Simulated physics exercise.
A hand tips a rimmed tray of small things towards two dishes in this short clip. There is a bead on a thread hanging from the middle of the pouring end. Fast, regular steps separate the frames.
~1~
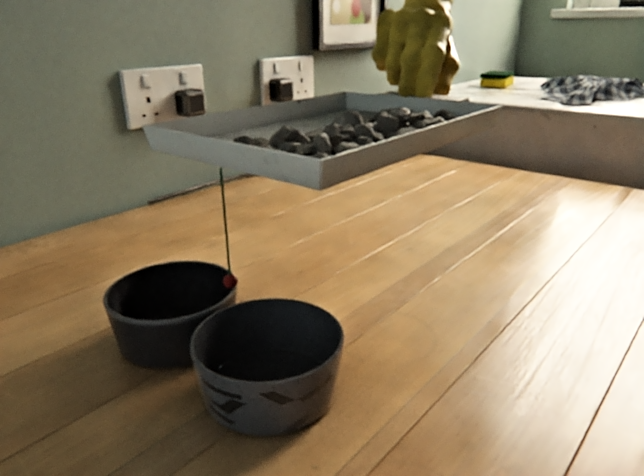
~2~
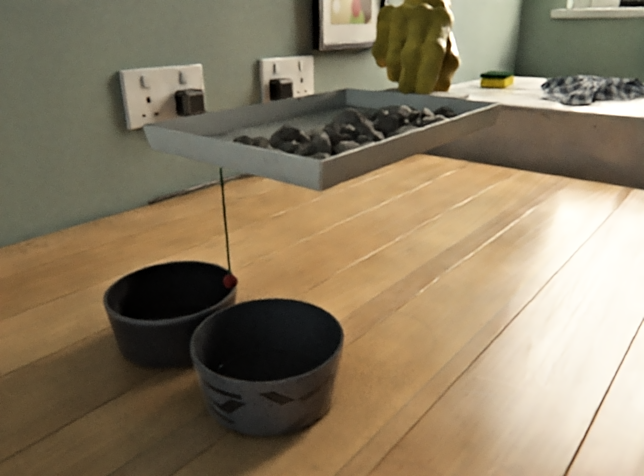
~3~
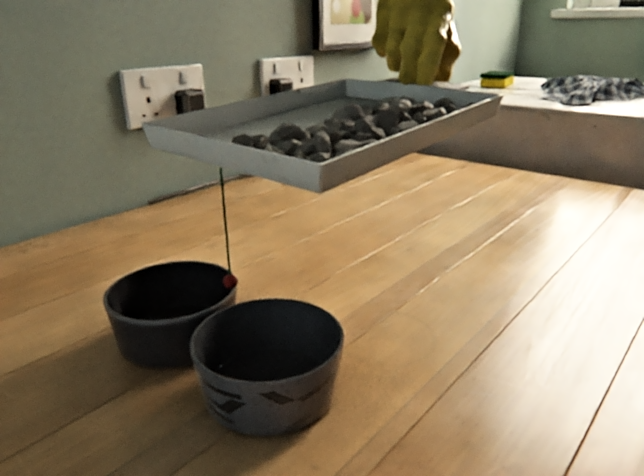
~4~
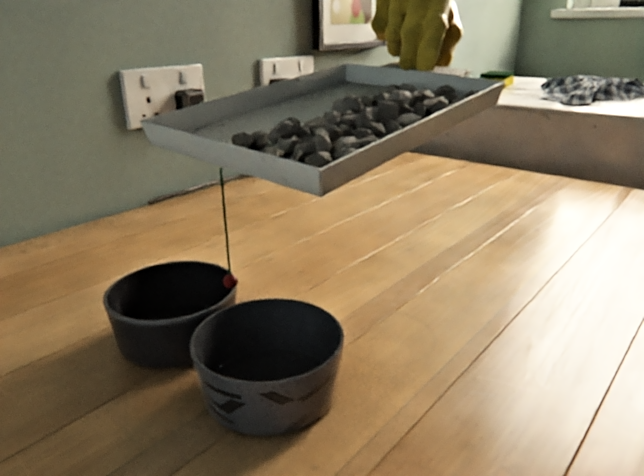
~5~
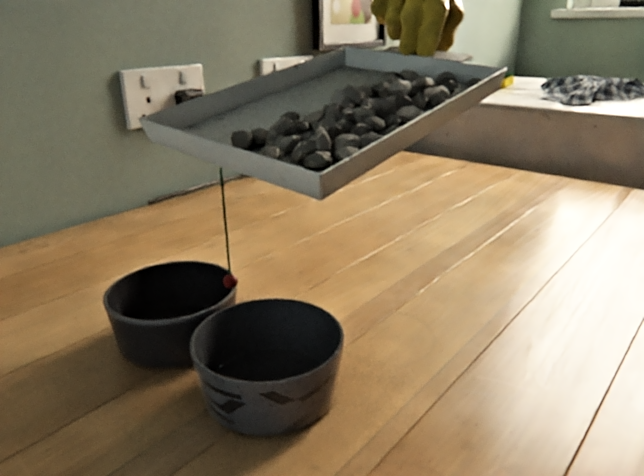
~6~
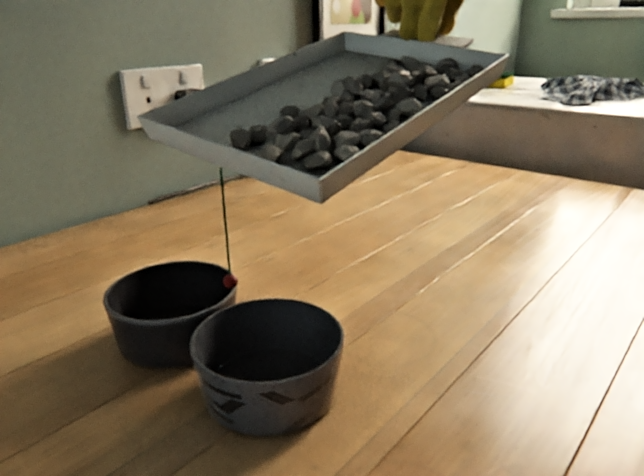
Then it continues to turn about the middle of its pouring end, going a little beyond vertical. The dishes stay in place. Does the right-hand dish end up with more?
Yes.
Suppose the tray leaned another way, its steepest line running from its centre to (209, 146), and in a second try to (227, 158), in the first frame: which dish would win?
Results - the dish on the left side first, the dish on the left side second.
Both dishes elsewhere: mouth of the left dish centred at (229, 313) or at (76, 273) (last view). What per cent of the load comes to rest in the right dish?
Approximately 60 percent, followed by approximately 0 percent.
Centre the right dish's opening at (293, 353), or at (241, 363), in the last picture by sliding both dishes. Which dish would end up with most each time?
The rightmost dish, then the rightmost dish.
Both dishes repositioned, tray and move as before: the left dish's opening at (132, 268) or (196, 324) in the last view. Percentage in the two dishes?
It comes to about 10 per cent the first time and about 90 per cent the second.
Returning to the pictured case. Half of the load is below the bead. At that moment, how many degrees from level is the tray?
Close to 95 degrees, I reckon.
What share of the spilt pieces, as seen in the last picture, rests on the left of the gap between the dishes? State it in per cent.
Roughly 10 percent.
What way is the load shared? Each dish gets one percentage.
Left 0 per cent, right 80 per cent.
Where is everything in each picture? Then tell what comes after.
Corners of the pouring end at (150, 125) and (320, 158), level; middle of the load at (362, 135), bits of gravel; left dish at (118, 334); right dish at (211, 396); bead on its thread at (230, 281), in the first picture.
Corners of the pouring end at (149, 124) and (320, 159), level; middle of the load at (362, 133), in the second picture.
Corners of the pouring end at (149, 123) and (320, 162), tipped barely, lowest at the right corner; middle of the load at (362, 129), in the third picture.
Corners of the pouring end at (147, 120) and (319, 166), tipped a little, lowest at the right corner; middle of the load at (362, 122), in the fourth picture.
Corners of the pouring end at (146, 118) and (319, 171), tipped a little, lowest at the right corner; middle of the load at (362, 114), in the fifth picture.
Corners of the pouring end at (144, 115) and (319, 175), tipped a little, lowest at the right corner; middle of the load at (362, 107); left dish at (118, 334); right dish at (211, 396), in the sixth picture.
Soon after the last picture, tray tipped steeply; all on the tray.
A little later, tray tipped right over; about half on the tray; about a third in the right dish; a small part outside both; about a quarter in the air.
Later still, tray tipped past a quarter turn; most in the right dish; about a quarter outside both.
At rest, tray tipped past a quarter turn; most in the right dish; none in the left dish; about a quarter outside both.
